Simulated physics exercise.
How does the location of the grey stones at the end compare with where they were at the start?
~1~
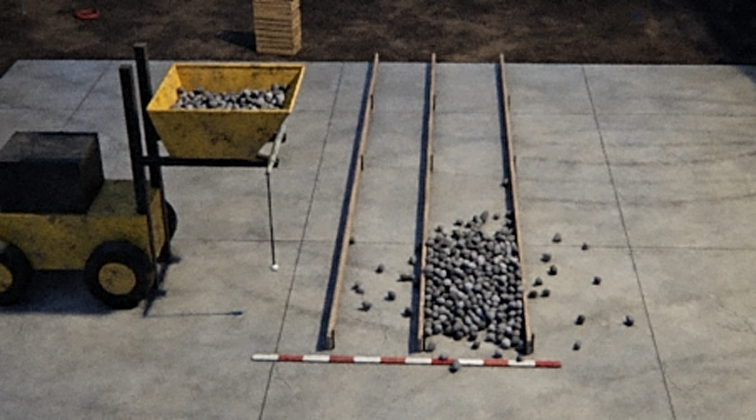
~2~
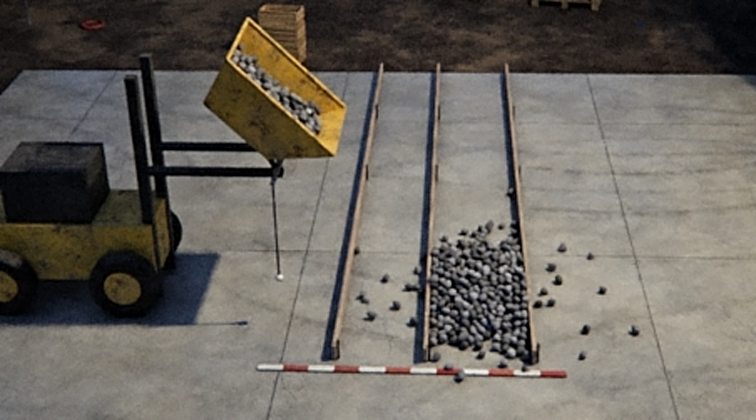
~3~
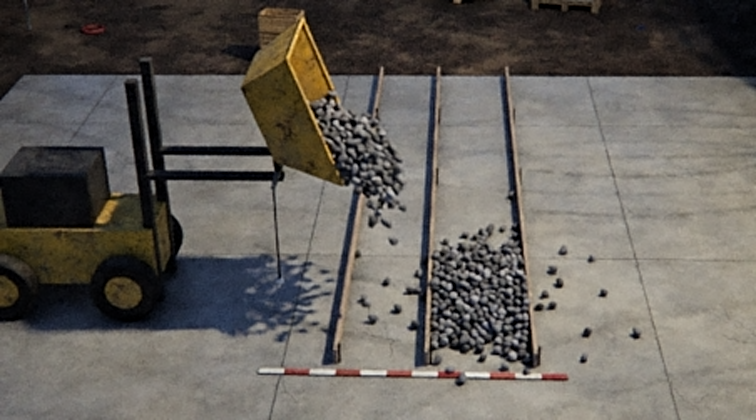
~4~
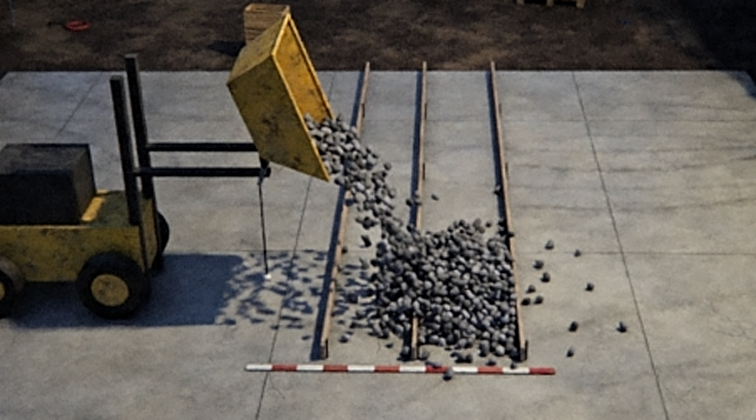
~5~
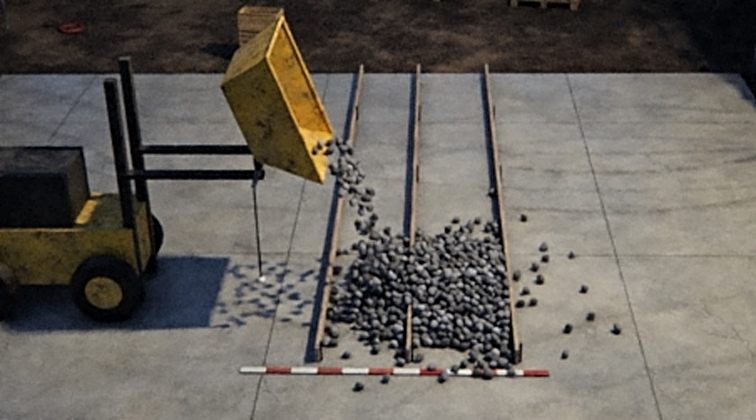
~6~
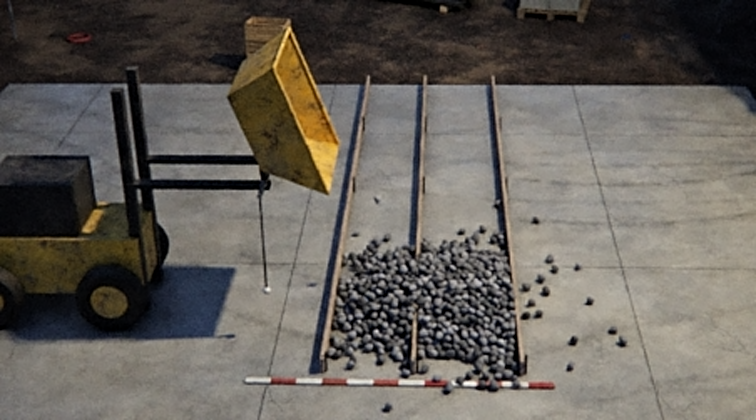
At the start, some of the stones were up in the yellow skip and the rest lay mostly in the right-hand lane between the planks. At the end, they were all on the ground, farther right and lower on the whole, spread across both lanes with a few scattered outside.
